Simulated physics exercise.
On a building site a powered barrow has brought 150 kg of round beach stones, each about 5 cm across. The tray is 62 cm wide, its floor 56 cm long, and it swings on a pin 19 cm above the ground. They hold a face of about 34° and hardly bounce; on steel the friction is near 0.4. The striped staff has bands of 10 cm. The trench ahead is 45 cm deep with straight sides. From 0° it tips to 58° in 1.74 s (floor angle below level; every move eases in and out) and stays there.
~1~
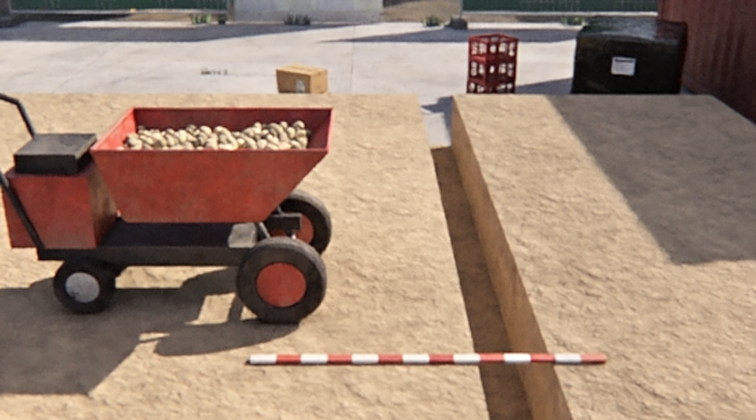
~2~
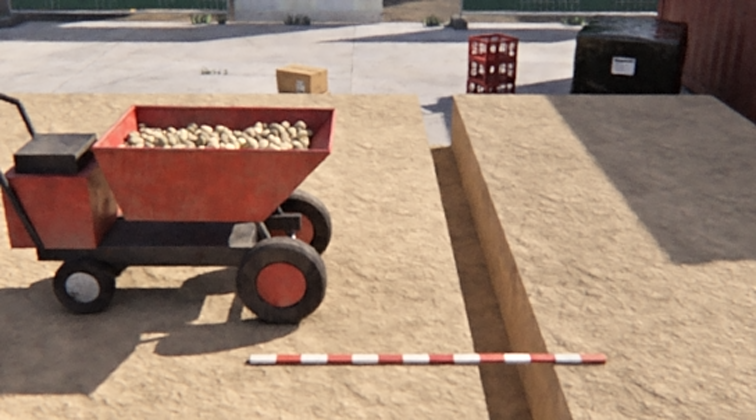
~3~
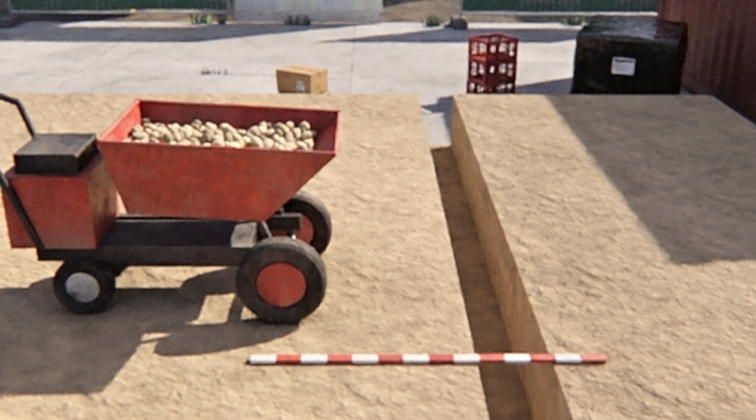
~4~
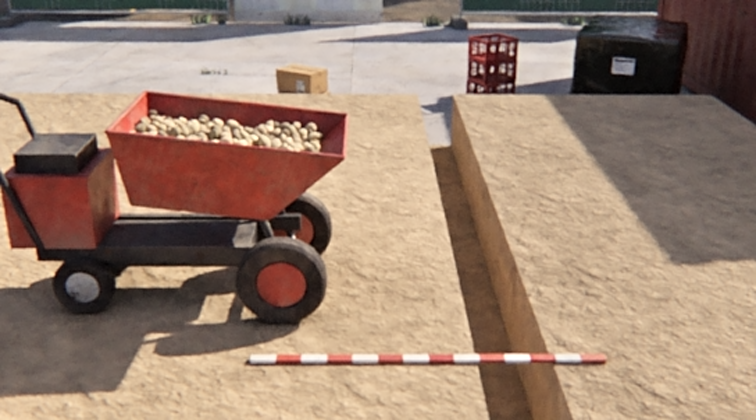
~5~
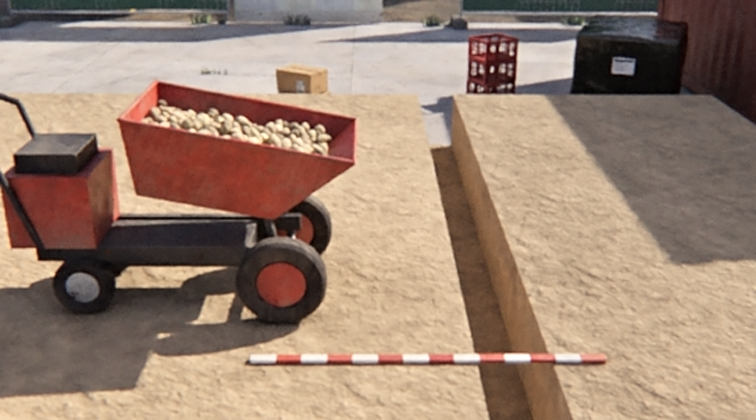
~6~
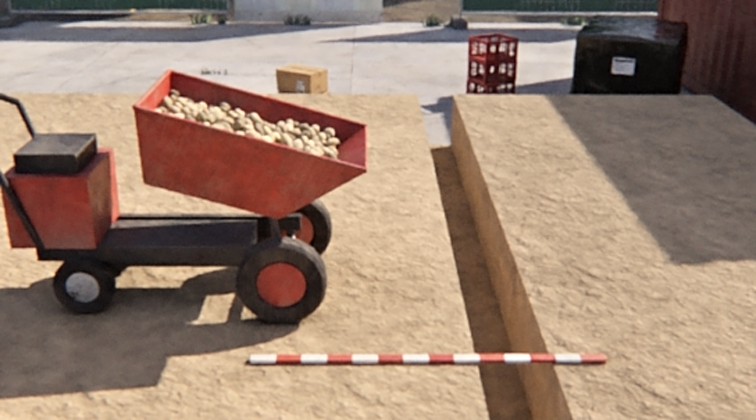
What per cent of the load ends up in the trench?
Some 73 per cent of it.
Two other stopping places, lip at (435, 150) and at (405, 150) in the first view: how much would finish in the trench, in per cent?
First some 25, then 55 per cent.
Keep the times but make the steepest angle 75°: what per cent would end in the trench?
It would be near 90 per cent.
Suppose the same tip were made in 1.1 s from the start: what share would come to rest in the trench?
In that case some 75 per cent.
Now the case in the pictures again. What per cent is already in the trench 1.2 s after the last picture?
Some 20 per cent.
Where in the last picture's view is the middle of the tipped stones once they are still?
Near (485, 353).
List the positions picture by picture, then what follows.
In the first frame, the tray is at 0°, its lip at (328, 152); the top of the load is at (206, 139).
In the second frame, the tray is at 1°, its lip at (330, 153); the top of the load is at (206, 139).
In the third frame, lip at (336, 155), floor tilted 3°, highest stones at (177, 134).
In the fourth frame, the tray is at 6°, its lip at (344, 158); the top of the load is at (169, 125).
In the fifth frame, lip at (355, 164), floor tilted 11°, highest stones at (169, 115).
In the sixth frame, lip at (366, 171), floor tilted 16°, highest stones at (177, 104).
Then, 0.7 s after the last picture the floor is at 49°, 100 % in the tray; the foremost stones are at (411, 209).
Then, 1.2 s after the last picture the floor is at 58°, 70 % in the tray, 12 % short of the trench, 18 % in the trench; the foremost stones are at (519, 369).
Then, 1.6 s after the last picture the floor is at 58°, 43 % in the tray, 13 % short of the trench, 44 % in the trench; the foremost stones are at (537, 345).
Then, 3.5 s after the last picture the floor is at 58°, 9 % in the tray, 17 % short of the trench, 73 % in the trench; the foremost stones are at (539, 333).
